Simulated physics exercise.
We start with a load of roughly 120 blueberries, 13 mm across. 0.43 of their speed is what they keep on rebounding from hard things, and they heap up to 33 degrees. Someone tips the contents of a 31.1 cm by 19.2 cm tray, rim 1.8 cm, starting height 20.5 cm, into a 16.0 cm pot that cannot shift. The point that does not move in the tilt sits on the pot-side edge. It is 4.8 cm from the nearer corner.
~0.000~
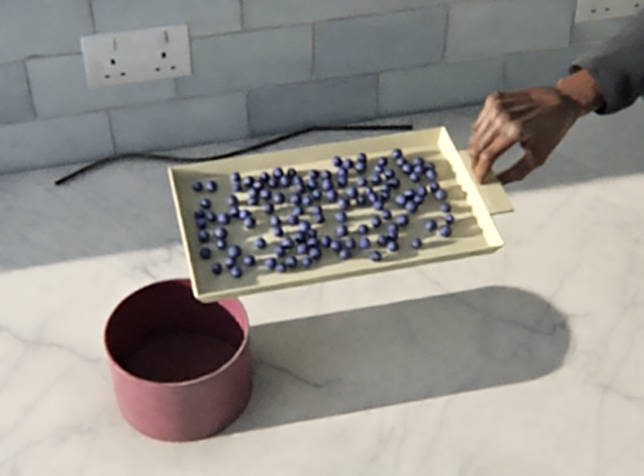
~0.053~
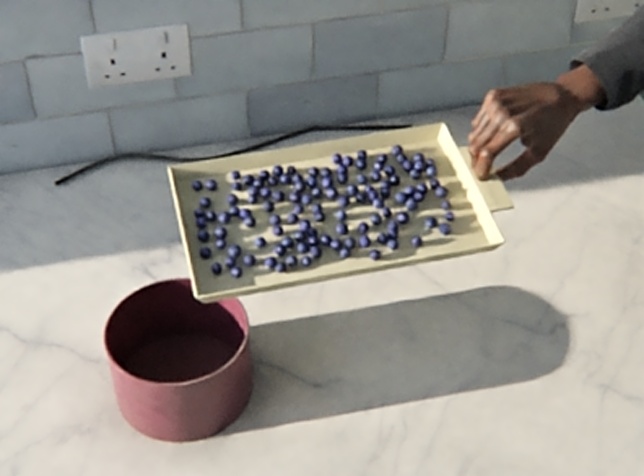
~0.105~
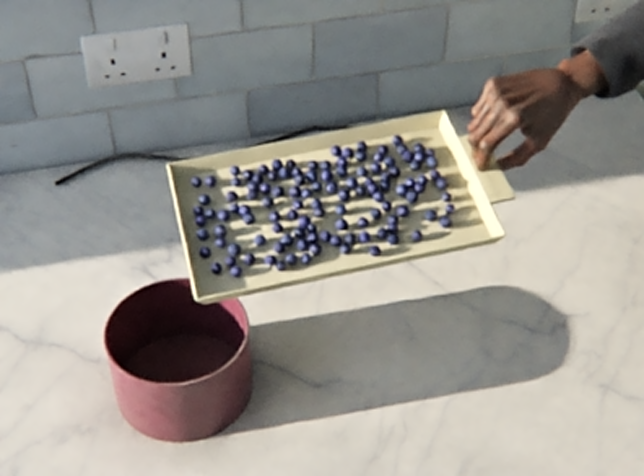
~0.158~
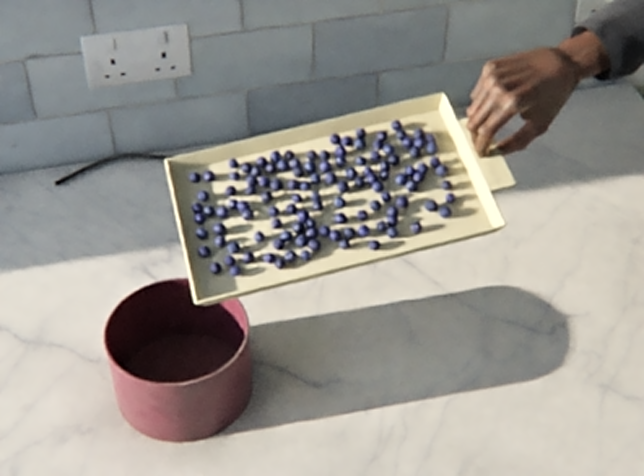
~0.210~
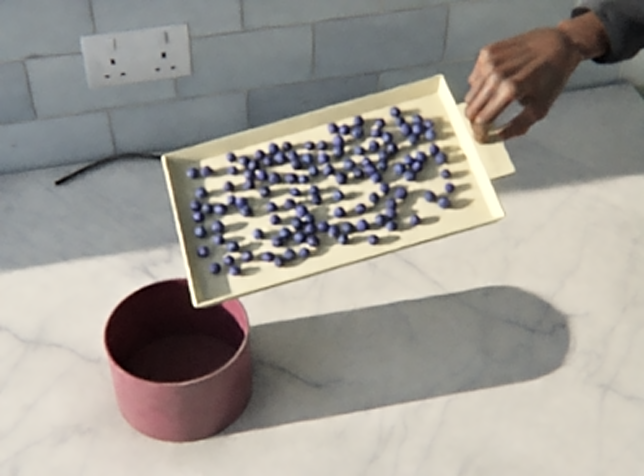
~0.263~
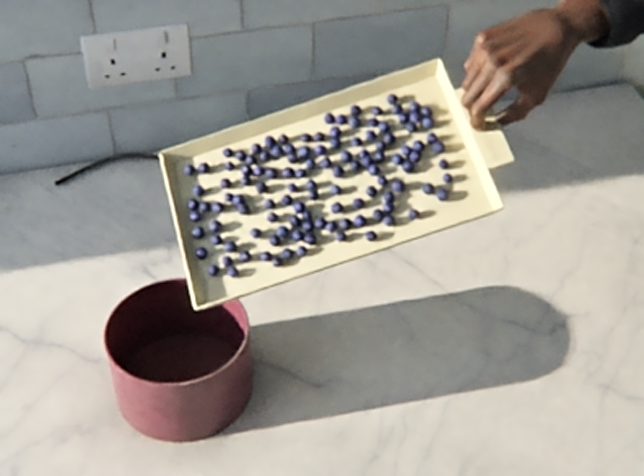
A hand raises the right end of a cream tray of blueberries beside a pink pot.
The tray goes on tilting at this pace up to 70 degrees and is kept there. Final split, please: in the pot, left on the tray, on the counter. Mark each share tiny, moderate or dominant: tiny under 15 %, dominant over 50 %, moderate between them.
Pot: Moderate, tray: Tiny, counter: Dominant.
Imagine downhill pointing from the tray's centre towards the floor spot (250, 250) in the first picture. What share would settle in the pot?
Some 55 per cent.
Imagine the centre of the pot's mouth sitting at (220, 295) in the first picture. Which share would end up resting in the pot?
I'd put it at around 0 per cent.
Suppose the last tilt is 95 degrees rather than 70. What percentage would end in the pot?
Roughly 35 %.
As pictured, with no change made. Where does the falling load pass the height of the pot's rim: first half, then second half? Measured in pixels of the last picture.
It passes about (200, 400) first and (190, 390) afterwards.
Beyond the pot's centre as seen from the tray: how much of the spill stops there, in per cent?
Near 60 in a hundred.
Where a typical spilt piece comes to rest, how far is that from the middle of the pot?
That comes to near 16 cm.
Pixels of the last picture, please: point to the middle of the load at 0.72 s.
Load centre: About (226, 266) px.
After 0.54 s, tilt 45 degrees; the tray holds 100 %, the pot 0 %.
After 0.72 s, tilt 62 degrees; the tray holds 95 %, the pot 0 %.
After 1.02 s, tilt 70 degrees; the tray holds 35 %, the pot 10 %.
By 2.2 s all is still; pot 30 %, tray 5 %, counter 65 %.
